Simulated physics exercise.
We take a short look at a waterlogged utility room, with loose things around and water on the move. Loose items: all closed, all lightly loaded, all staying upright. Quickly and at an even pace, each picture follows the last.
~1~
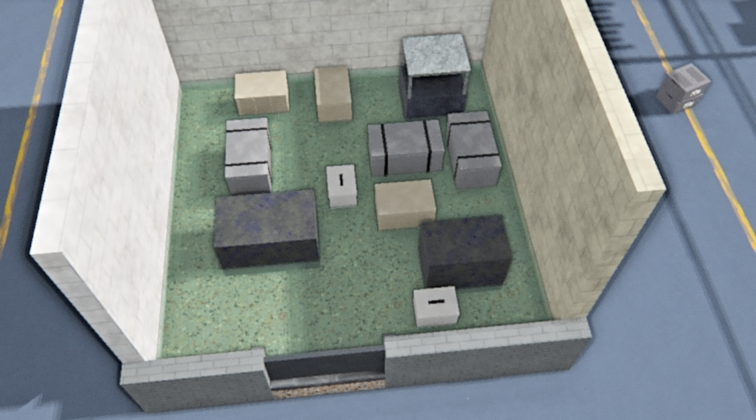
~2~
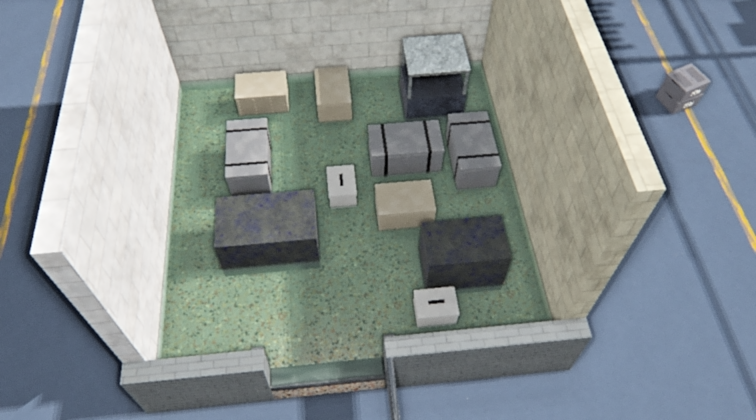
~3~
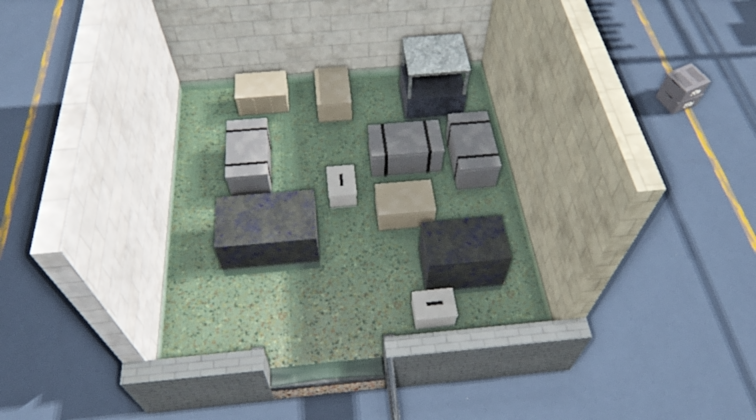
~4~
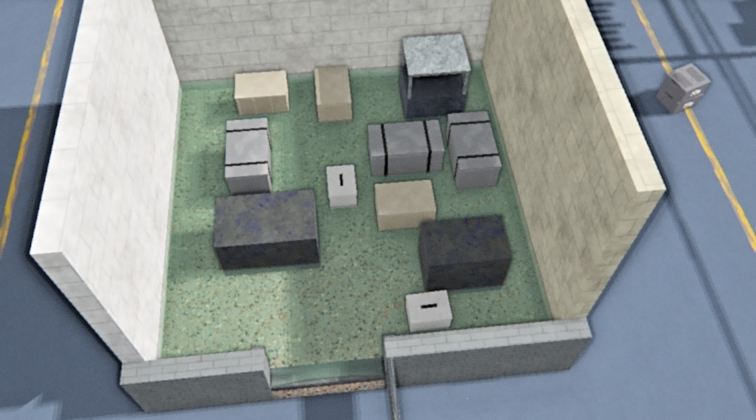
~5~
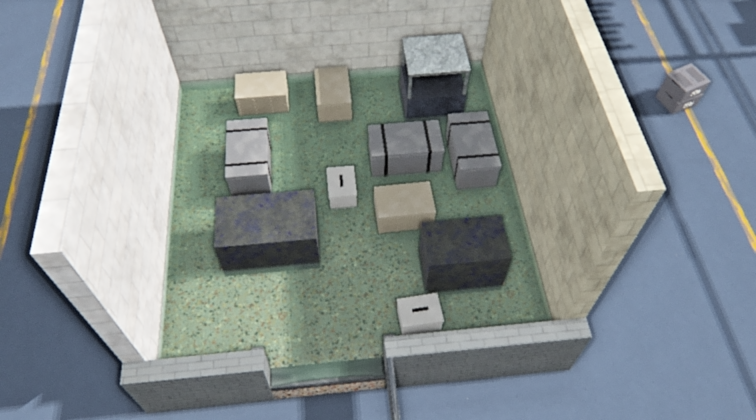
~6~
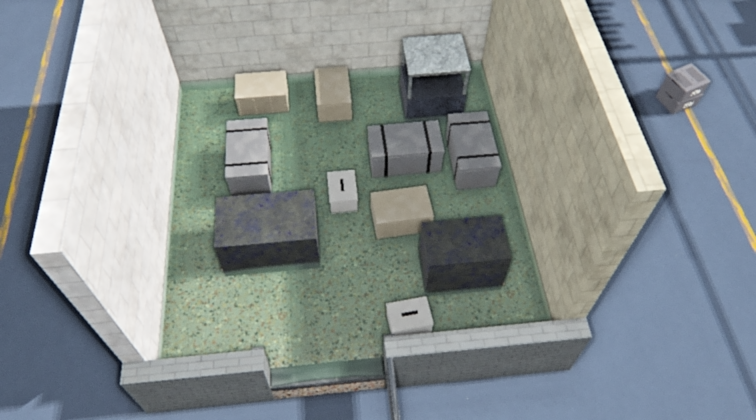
Gate in the front wall of a walled room swinging open, then a small pale box drifting left towards the opening.
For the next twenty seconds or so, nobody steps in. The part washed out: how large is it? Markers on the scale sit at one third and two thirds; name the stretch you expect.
The amount is a third up to two thirds.
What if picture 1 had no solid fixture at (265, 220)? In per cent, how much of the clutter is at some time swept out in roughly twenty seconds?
It works out to 60 %.
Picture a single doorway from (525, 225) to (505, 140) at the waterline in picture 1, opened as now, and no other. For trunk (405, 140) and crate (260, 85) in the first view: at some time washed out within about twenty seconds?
First object: Carried off; second object: Never leaves.
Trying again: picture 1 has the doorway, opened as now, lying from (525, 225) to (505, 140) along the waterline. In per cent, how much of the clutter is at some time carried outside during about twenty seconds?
Around 80 in a hundred.
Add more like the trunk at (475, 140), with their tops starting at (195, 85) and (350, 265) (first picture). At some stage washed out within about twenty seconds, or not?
Well, the first one ends up trapped, and the second one ends up flushed out.
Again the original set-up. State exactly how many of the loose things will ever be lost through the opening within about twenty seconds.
4.
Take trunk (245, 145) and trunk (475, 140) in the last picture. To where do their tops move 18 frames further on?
Around (212, 174) and (473, 172).
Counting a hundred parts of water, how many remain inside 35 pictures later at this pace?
54 %.
A moment on, 1 of 8 are out; 7 afloat.
Next, 3 of 8 are out; 5 afloat.
Later, 4 of 8 are out; 4 afloat.
In the end, 4 of 8 are out; 4 afloat.
